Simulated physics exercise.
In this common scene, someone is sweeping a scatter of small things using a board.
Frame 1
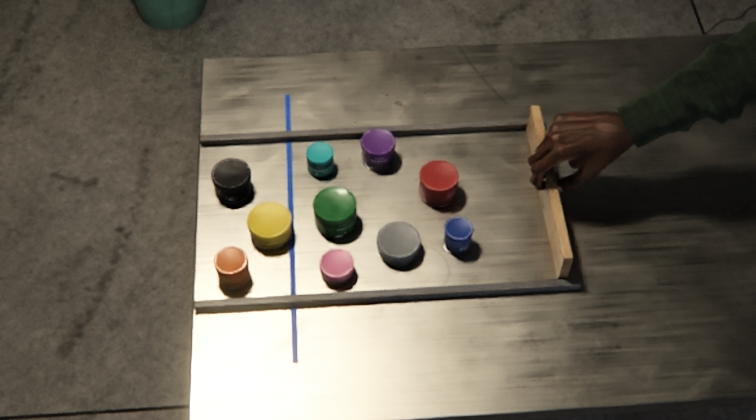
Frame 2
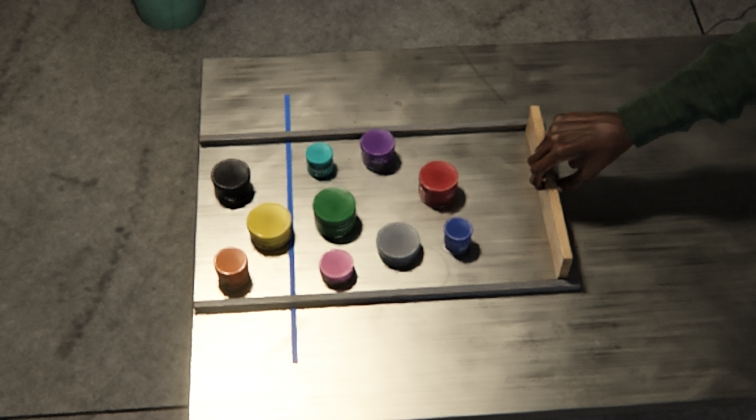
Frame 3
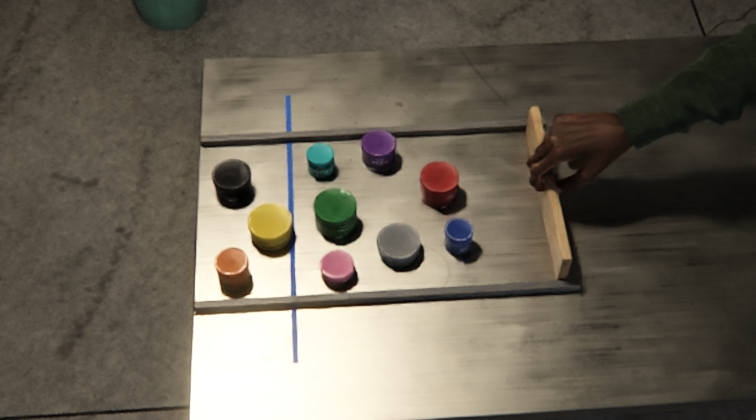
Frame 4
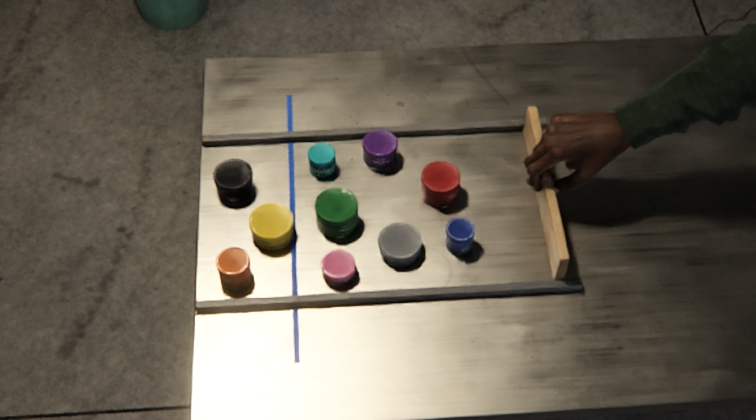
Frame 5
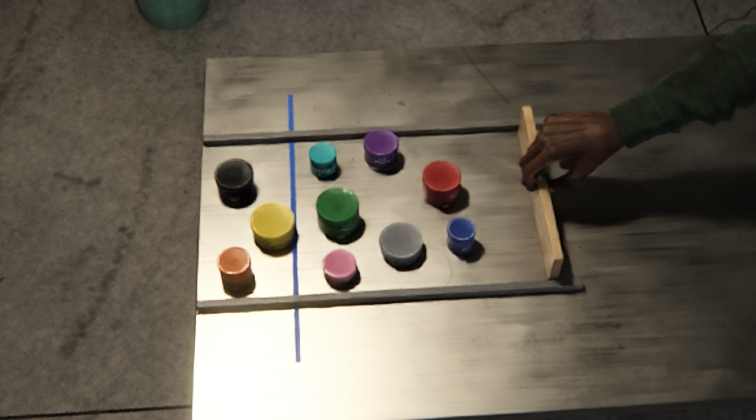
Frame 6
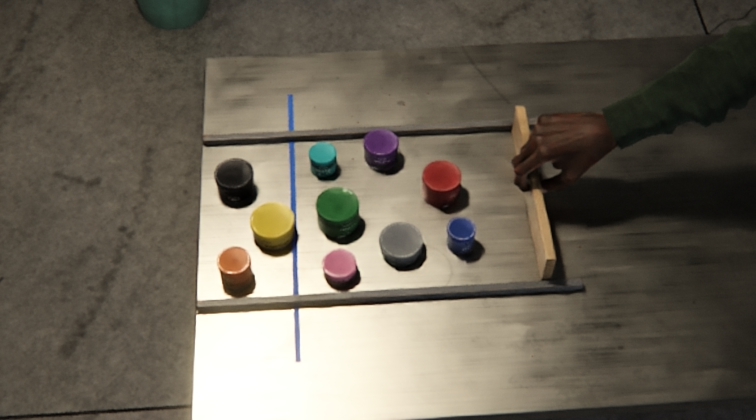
On a wooden tabletop with side rails and a blue tape line, a hand in a green sleeve moves an upright board slightly left toward scattered colourful pots and tubs, which stay in place without the board touching them.
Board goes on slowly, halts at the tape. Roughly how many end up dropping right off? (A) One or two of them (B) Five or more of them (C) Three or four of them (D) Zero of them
Answer: D.
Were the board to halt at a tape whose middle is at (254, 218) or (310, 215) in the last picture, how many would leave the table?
The floor gets 3 the first time and 0 the second.
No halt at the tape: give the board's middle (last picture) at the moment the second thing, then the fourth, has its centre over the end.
Its centre point is roughly (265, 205) and later (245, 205).
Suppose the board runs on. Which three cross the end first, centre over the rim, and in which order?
First the orange tin, next the yellow tin, then the black pot.
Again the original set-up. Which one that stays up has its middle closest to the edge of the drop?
The orange tin.
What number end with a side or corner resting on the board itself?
It's 5 of them.
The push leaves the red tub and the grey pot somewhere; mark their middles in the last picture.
Roughly at (273, 182) and at (246, 263), in that order.
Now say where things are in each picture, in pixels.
The first picture shows black pot (232, 181); orange tin (232, 268); yellow tin (270, 226); board (548, 190); tape (291, 216).
The second picture shows orange tin (232, 269); red tub (438, 184).
The third picture shows yellow tin (271, 227); green tub (335, 213).
The fourth picture shows black pot (234, 182); blue pot (460, 237).
The fifth picture shows orange tin (235, 268); turquoise tub (323, 160).
The sixth picture shows black pot (235, 181); orange tin (235, 268); yellow tin (273, 226); board (532, 191); tape (294, 216).
Soon after, none off yet; black pot at rest near (235, 181); orange tin at rest near (235, 268); yellow tin at rest near (273, 226).
Then, none off yet; black pot at rest near (235, 181); orange tin at rest near (235, 268); yellow tin moved a little near (251, 228).
At rest, the number that fall off is zero.
